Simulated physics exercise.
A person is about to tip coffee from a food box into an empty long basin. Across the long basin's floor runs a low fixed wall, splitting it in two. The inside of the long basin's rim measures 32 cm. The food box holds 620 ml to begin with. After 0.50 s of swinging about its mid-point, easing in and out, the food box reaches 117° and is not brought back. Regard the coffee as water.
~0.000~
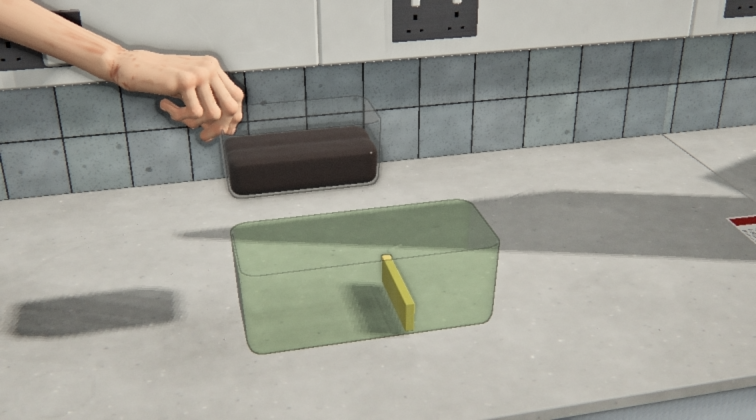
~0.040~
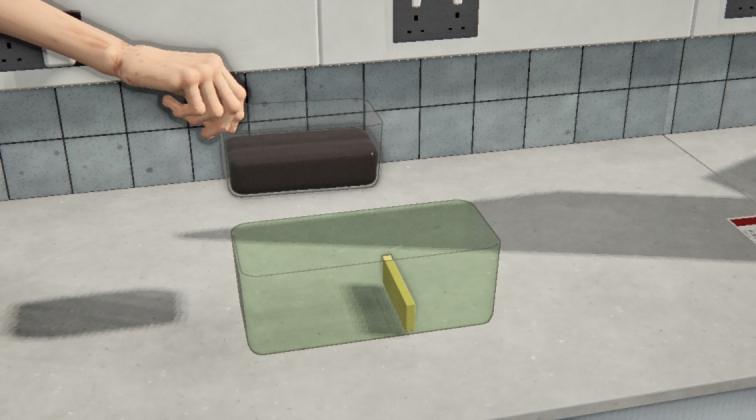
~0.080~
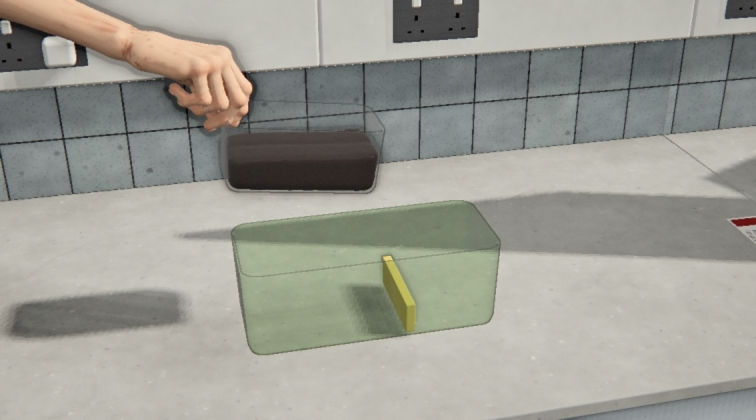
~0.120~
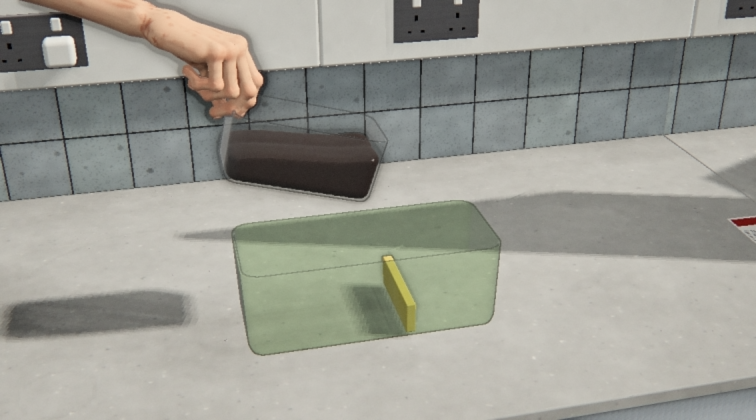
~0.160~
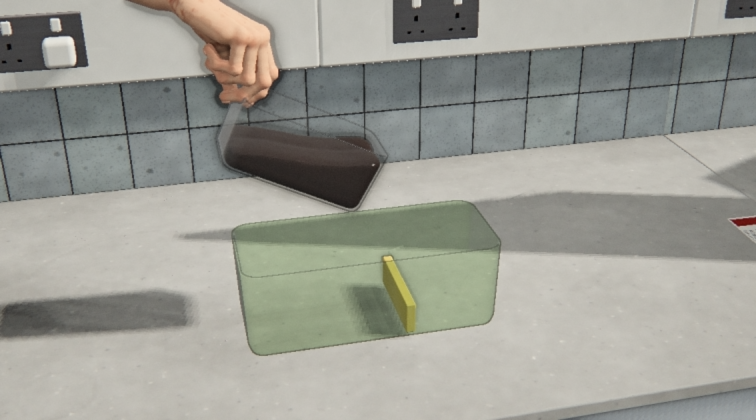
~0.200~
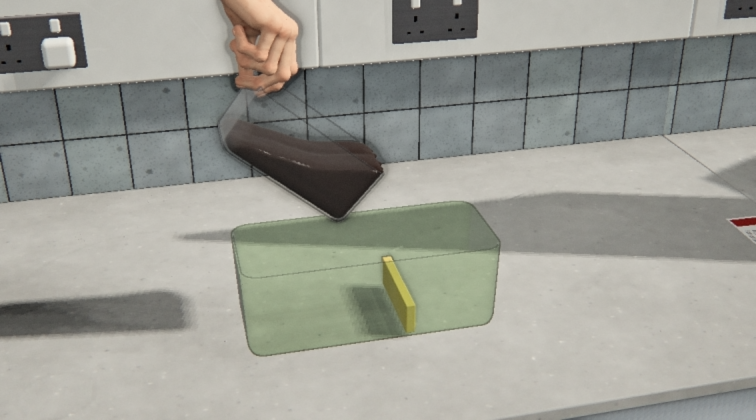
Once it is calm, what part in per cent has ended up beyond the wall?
About 31 per cent ends up there.
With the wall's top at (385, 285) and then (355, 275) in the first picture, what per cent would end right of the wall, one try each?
Try 1: 50 %; try 2: 75 %.
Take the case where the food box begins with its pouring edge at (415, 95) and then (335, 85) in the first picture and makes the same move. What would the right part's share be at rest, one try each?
Try 1: Approx. 60 %; try 2: Approx. 15 %.
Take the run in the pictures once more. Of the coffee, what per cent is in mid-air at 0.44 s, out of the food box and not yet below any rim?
Around 20 in a hundred.
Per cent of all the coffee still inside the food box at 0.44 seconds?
About 12 percent.
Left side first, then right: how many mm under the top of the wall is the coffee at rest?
Noted: Left near 24 mm, right near 26 mm.
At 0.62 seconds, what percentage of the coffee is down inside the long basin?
It works out near 86 per cent.
After 0.44 s the tilt is 113° and 12 per cent is still to pour, 42 is left of the wall and 26 right of it.
After 0.62 s the tilt is 117° and 2 per cent is still to pour, 57 is left of the wall and 30 right of it.
After 0.80 s the tilt is 117° and 0 per cent is still to pour, 64 is left of the wall and 31 right of it.
After 1.00 s the tilt is 117° and 0 per cent is still to pour, 65 is left of the wall and 31 right of it.
In the end 66 per cent lies left of the wall, 31 right of it and 3 outside.
